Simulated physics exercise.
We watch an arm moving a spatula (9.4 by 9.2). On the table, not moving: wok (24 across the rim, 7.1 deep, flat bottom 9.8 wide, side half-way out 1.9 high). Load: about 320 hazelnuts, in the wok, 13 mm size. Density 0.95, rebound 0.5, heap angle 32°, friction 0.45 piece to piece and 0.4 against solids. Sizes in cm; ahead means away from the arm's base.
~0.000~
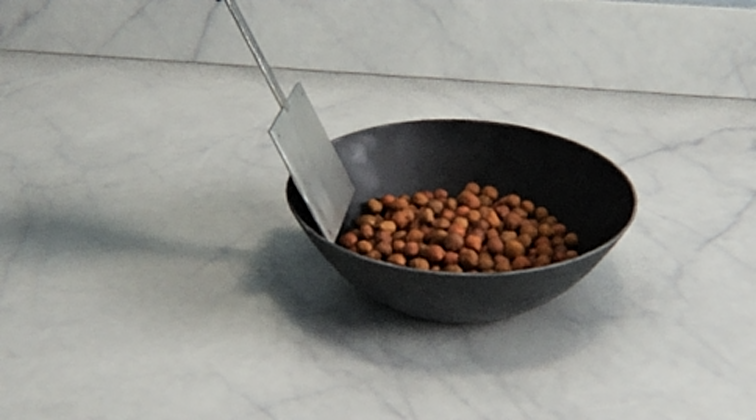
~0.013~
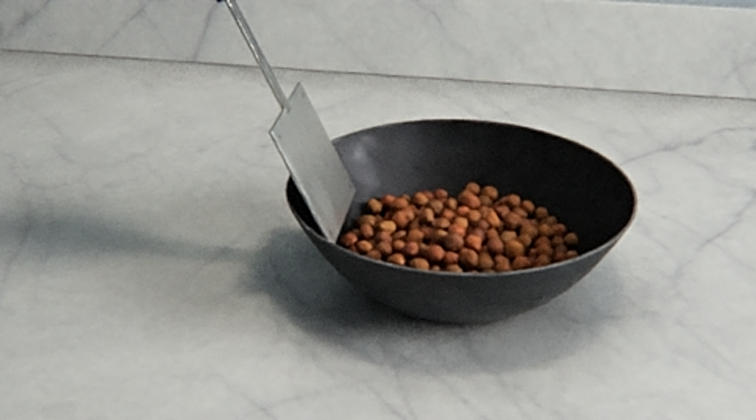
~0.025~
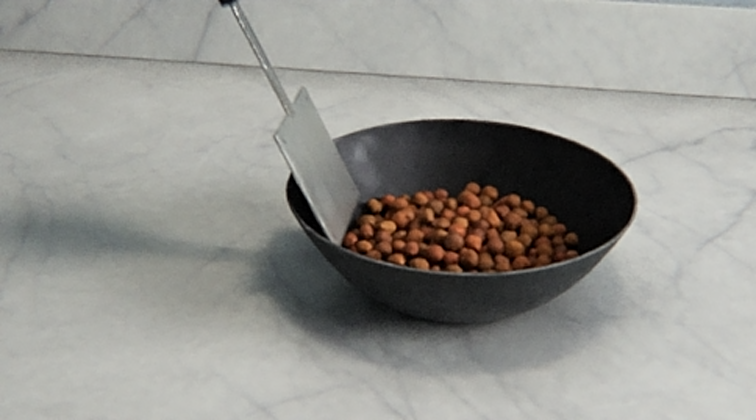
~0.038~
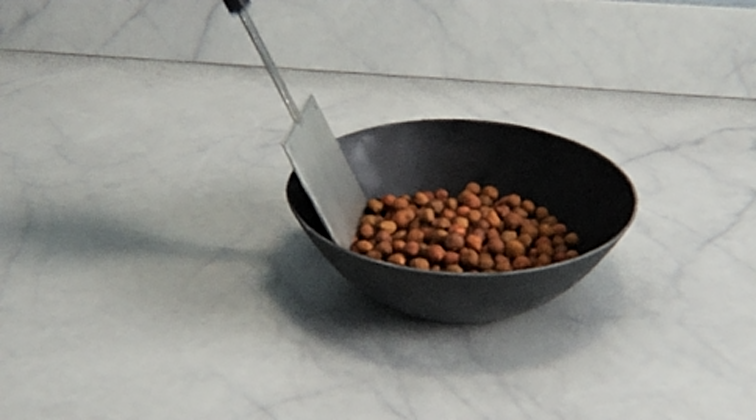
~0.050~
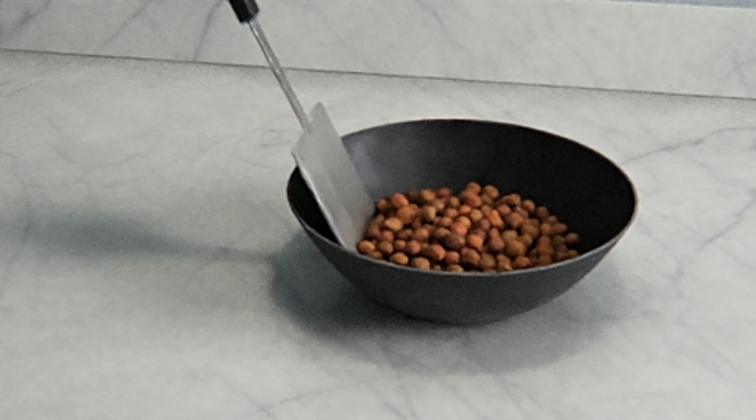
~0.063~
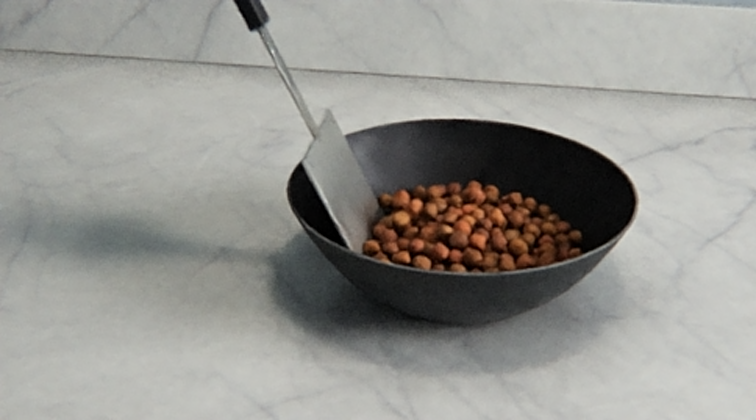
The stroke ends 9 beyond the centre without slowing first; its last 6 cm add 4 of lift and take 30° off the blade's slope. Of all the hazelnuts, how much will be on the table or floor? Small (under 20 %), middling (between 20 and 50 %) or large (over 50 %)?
On the table or floor the share is middling, between 20 and 50 %.
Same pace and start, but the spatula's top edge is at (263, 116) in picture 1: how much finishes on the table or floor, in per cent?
Some 40 per cent.
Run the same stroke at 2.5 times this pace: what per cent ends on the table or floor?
About 60 per cent.
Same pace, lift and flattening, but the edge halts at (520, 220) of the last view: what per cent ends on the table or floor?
Some 0 per cent.
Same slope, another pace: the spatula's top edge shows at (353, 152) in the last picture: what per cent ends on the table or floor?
Some 55 per cent.
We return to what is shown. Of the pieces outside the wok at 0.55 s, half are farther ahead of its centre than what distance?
Some 16 cm.
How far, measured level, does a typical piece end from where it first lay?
Some 8 cm.
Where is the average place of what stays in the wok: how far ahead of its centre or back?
Roughly 3.0 cm ahead.
After 0.18 s, sloping 64°, highest piece 6 above the table; 321 in the wok.
After 0.29 s, sloping 53°, highest piece 10 above the table; 318 in the wok, 3 on the blade or in flight.
After 0.55 s, sloping 34°, highest piece 11 above the table; 186 in the wok, 72 on the table or floor, 63 on the blade or in flight.
After 1.60 s, sloping 34°, highest piece 6 above the table; 186 in the wok, 135 on the table or floor.
At rest, 186 in the wok, 135 on the table or floor. That is 42 % on the table or floor.
